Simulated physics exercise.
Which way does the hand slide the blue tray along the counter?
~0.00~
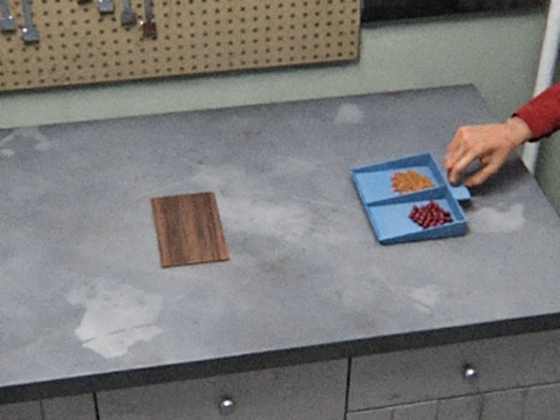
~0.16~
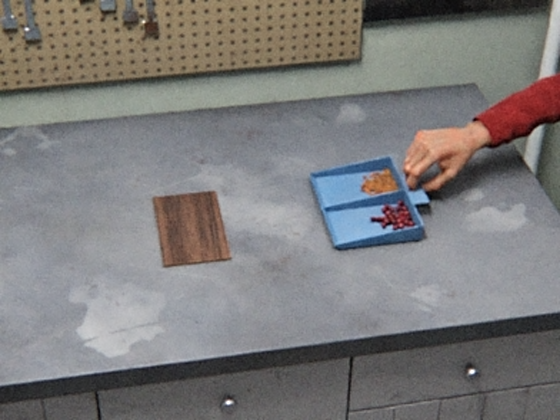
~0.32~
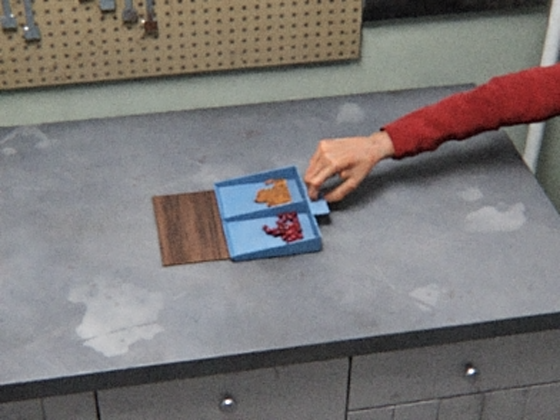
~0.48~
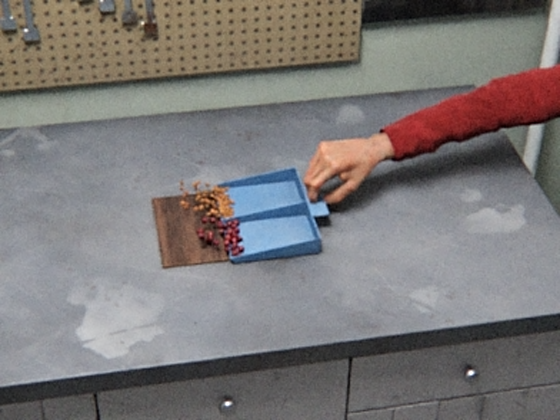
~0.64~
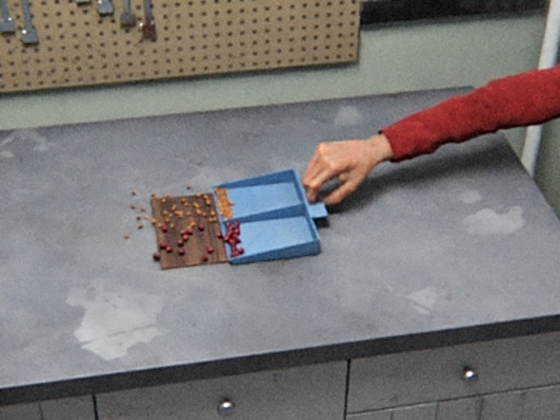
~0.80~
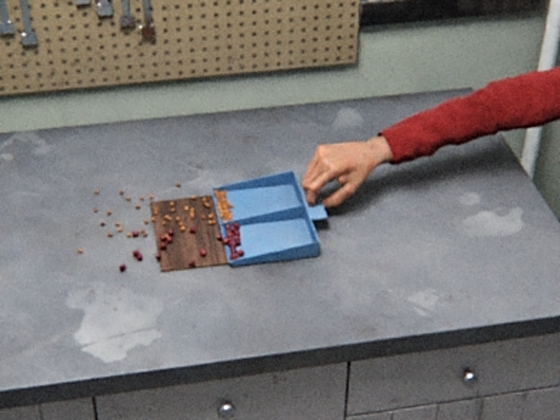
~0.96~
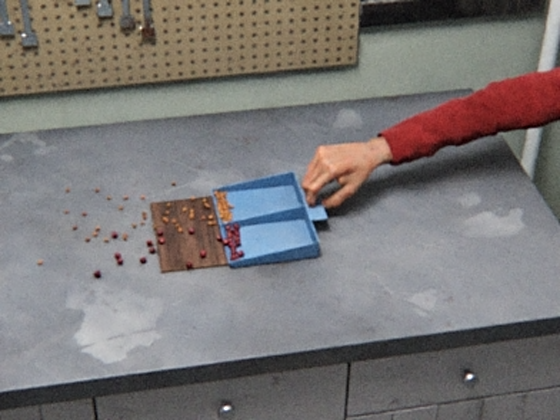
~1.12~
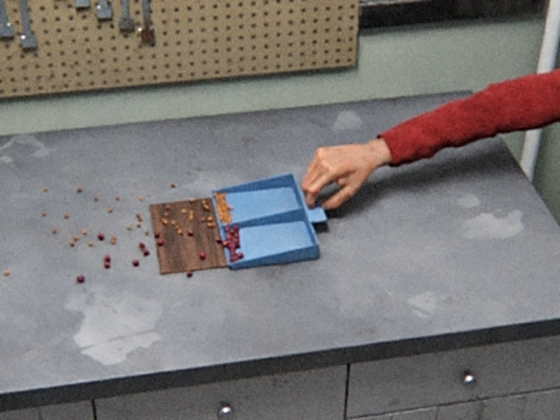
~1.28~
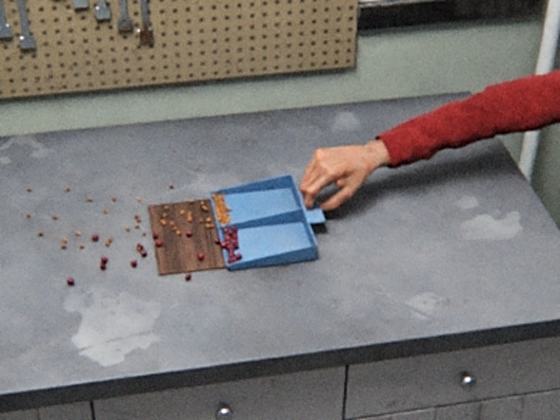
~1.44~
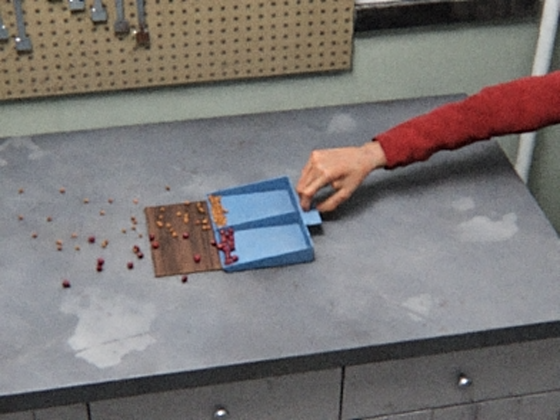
The hand slides the blue tray to the left, until it stops at the flat wooden board.
